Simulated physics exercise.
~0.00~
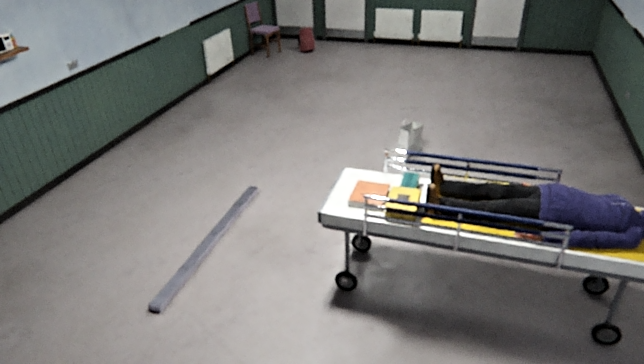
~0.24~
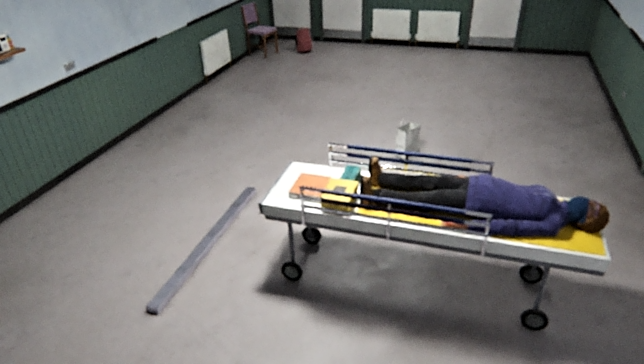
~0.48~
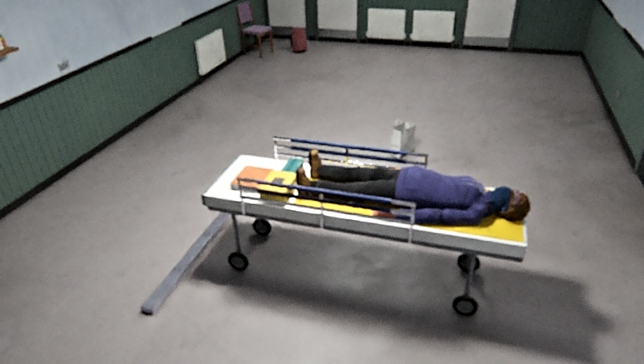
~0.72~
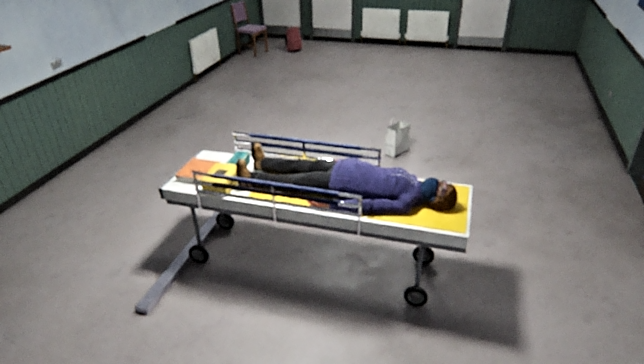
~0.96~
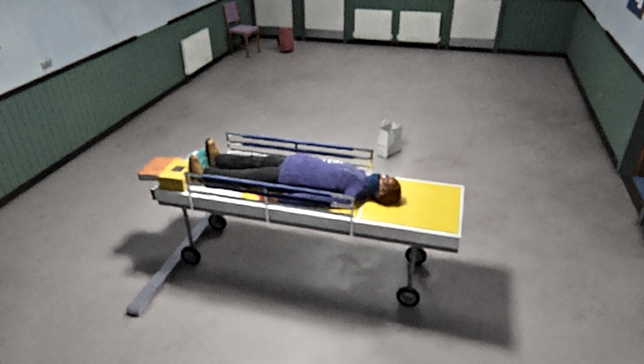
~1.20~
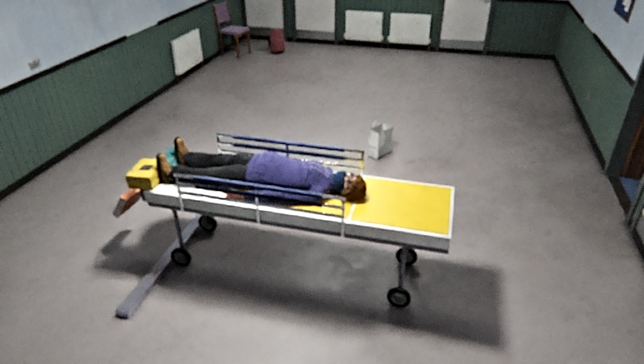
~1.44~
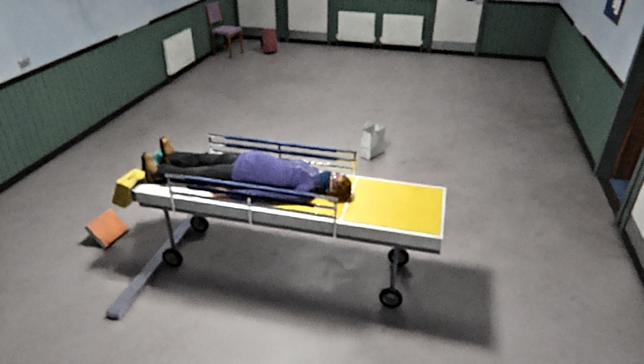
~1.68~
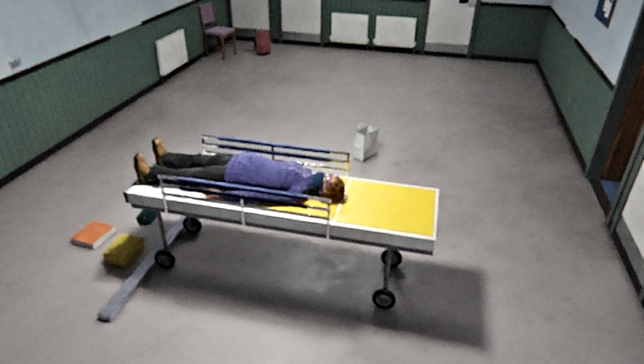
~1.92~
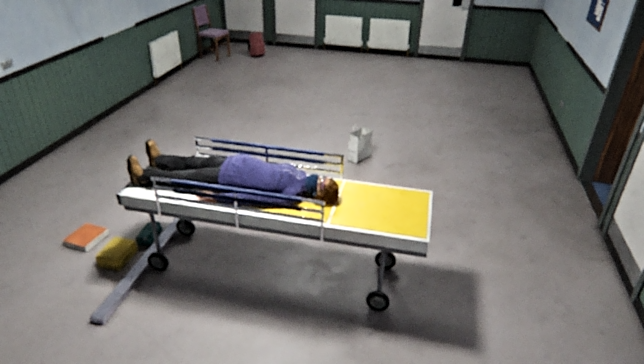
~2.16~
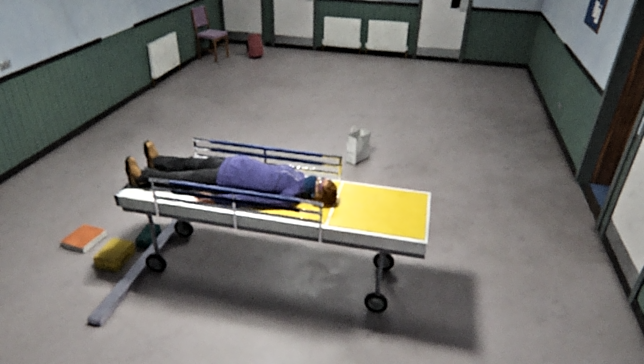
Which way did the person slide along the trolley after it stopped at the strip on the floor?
The person slid to the left, feet first, towards the foot end of the trolley.
A person in a purple top lay on a trolley that rolled left until it stopped at a grey strip, then slid feet first, as an orange folder, a yellow case and a teal box fell off, and stopped with their ankles still on the bed.
